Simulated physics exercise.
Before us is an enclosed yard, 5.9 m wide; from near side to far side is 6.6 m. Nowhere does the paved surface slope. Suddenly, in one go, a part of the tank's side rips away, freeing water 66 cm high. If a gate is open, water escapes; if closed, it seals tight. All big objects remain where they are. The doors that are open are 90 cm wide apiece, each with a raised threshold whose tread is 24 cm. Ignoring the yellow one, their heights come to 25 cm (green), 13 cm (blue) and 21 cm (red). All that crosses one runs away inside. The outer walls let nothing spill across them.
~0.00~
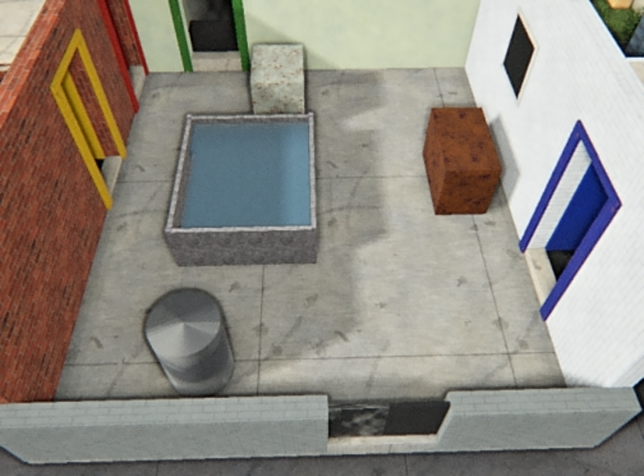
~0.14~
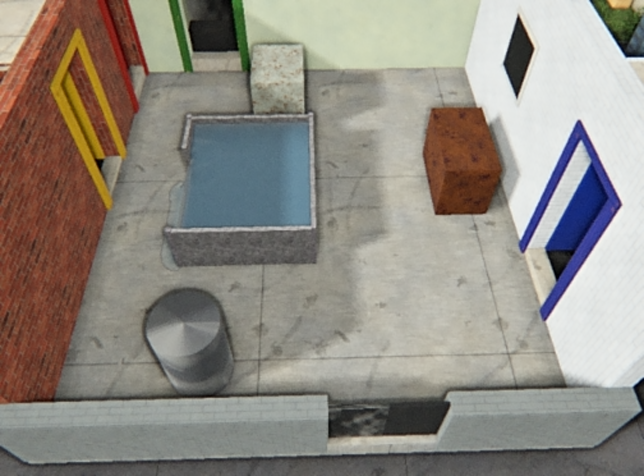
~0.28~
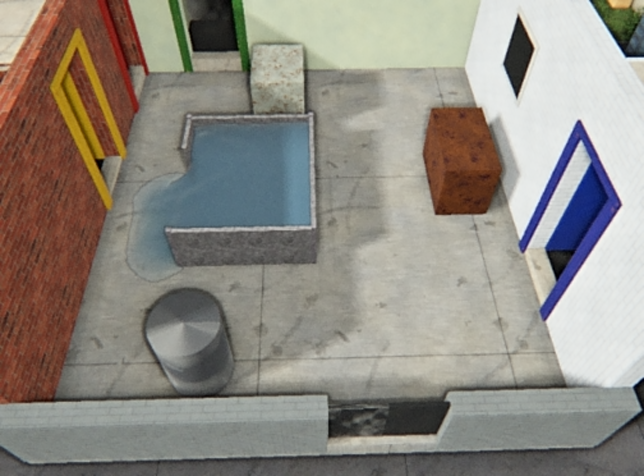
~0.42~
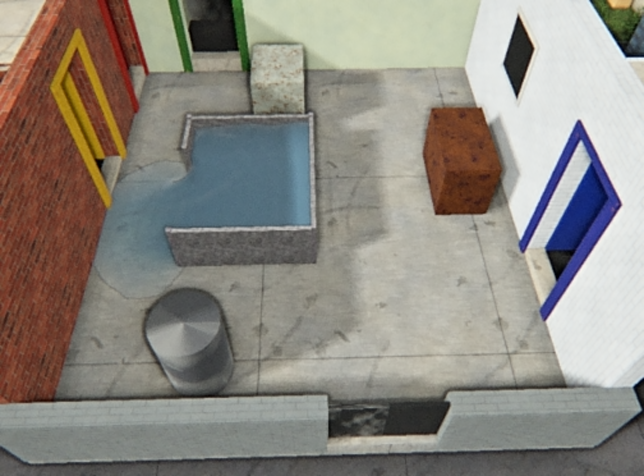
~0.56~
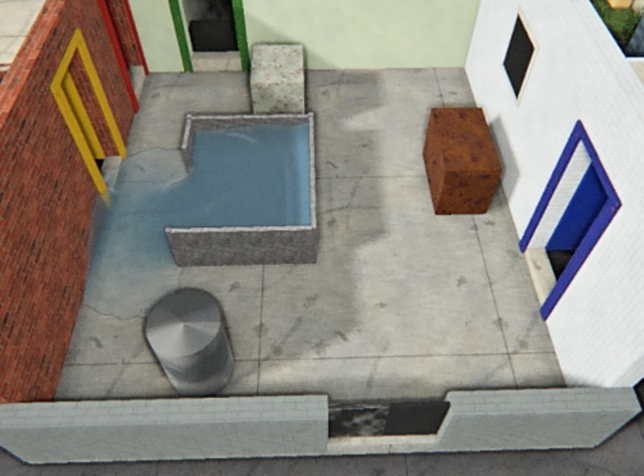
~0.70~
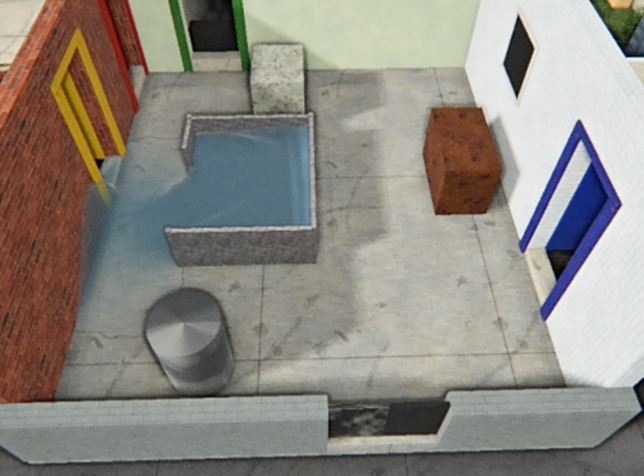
Water pours through a gap that opens in the left side of a raised rectangular tank, spreading across the grey paved floor of a walled yard to the red brick wall near the yellow-framed doorway, while a metal cylinder and rusty block stay still.
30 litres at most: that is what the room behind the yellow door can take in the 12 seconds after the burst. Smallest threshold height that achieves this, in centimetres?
27 cm.
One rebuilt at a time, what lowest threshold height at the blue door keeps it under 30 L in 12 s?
For the blue door, about 7.0 cm.
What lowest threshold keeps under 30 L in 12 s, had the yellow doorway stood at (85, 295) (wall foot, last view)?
It needs roughly 24 cm.
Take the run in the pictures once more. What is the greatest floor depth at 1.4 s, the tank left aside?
About 48 cm at most.
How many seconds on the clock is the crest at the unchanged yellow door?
It peaks around 1.2 s.
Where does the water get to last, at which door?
Last comes the blue one.
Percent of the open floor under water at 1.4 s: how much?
Some 15 per cent is wet.
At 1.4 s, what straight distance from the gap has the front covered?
The front sits around 3.4 m out.
After 1.4 s water covers 15 % of the floor, deepest (48 cm) near (114, 238); 26 cm at the yellow door, 78 litres in over its 8 cm threshold.
After 3.0 s water covers 40 % of the floor, deepest (32 cm) near (129, 429); 17 cm at the yellow door, 205 litres in over its 8 cm threshold.
After 12.0 s water covers 100 % of the floor, deepest (9 cm) near (348, 298); 5 cm at the yellow door, 266 litres in over its 8 cm threshold.
At the yellow door as built, the water arrived by 0.6 s and peaked near 27 cm at 1.2 s.
Run again over the same 12 s with other heights there, 54 litres in over 23 cm, 15 litres over 31 cm. The limit of 30 litres is kept from about 27 cm up.
